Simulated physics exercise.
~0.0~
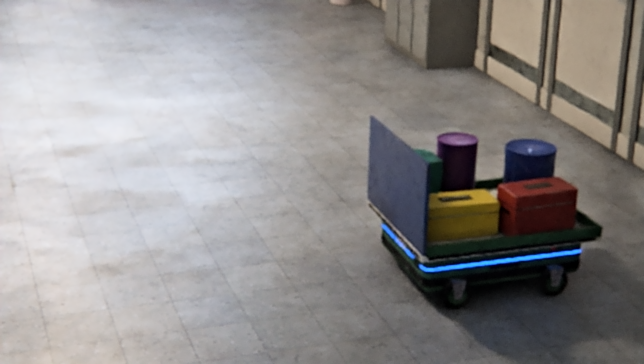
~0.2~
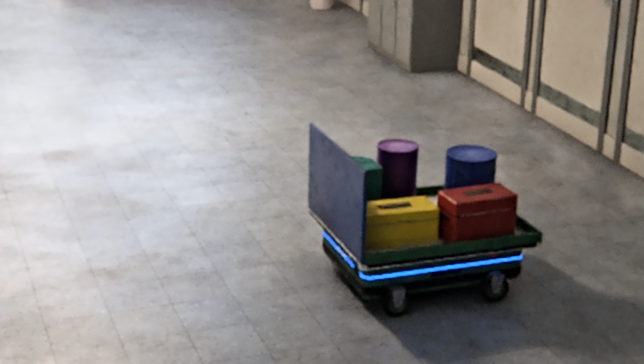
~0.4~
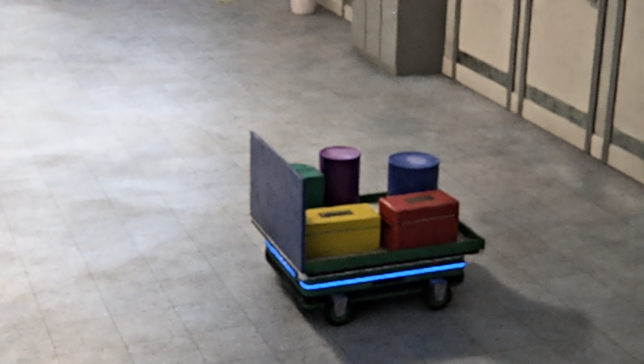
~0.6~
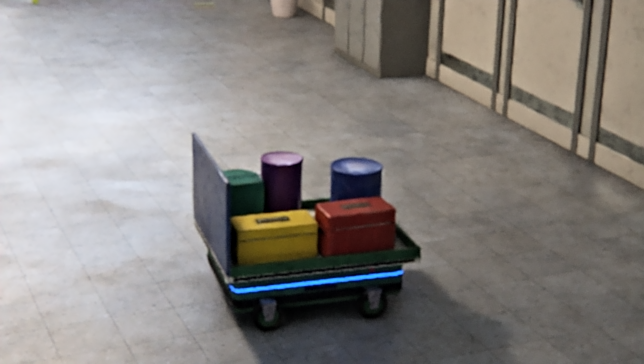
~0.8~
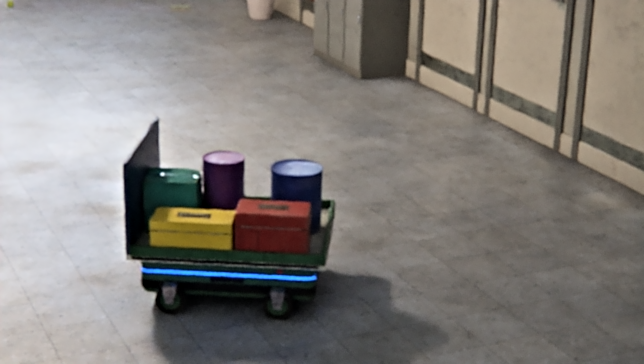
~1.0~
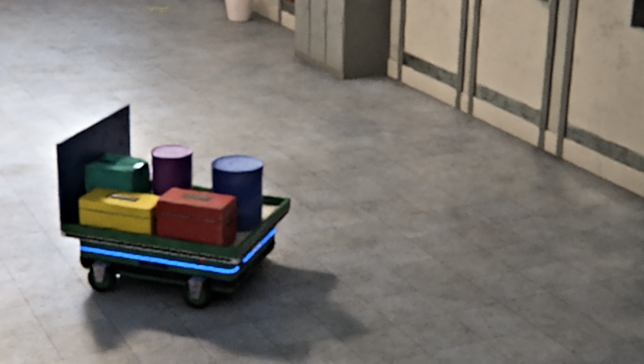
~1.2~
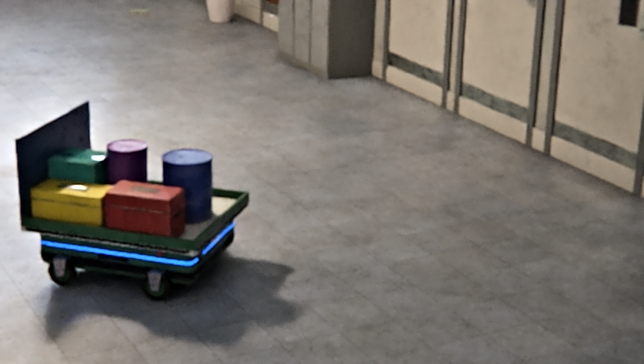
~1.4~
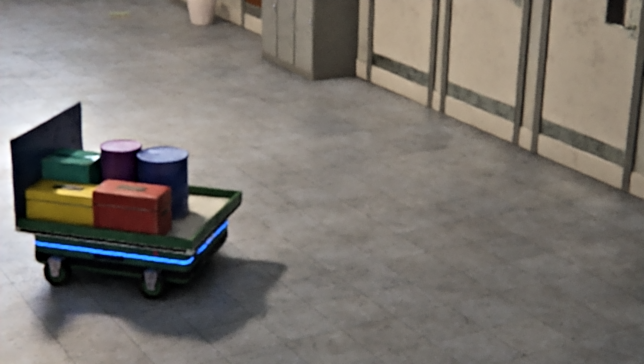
Robot cart carrying colourful boxes and pails rolling left across a grey floor, turning, then slowing with its load still upright.
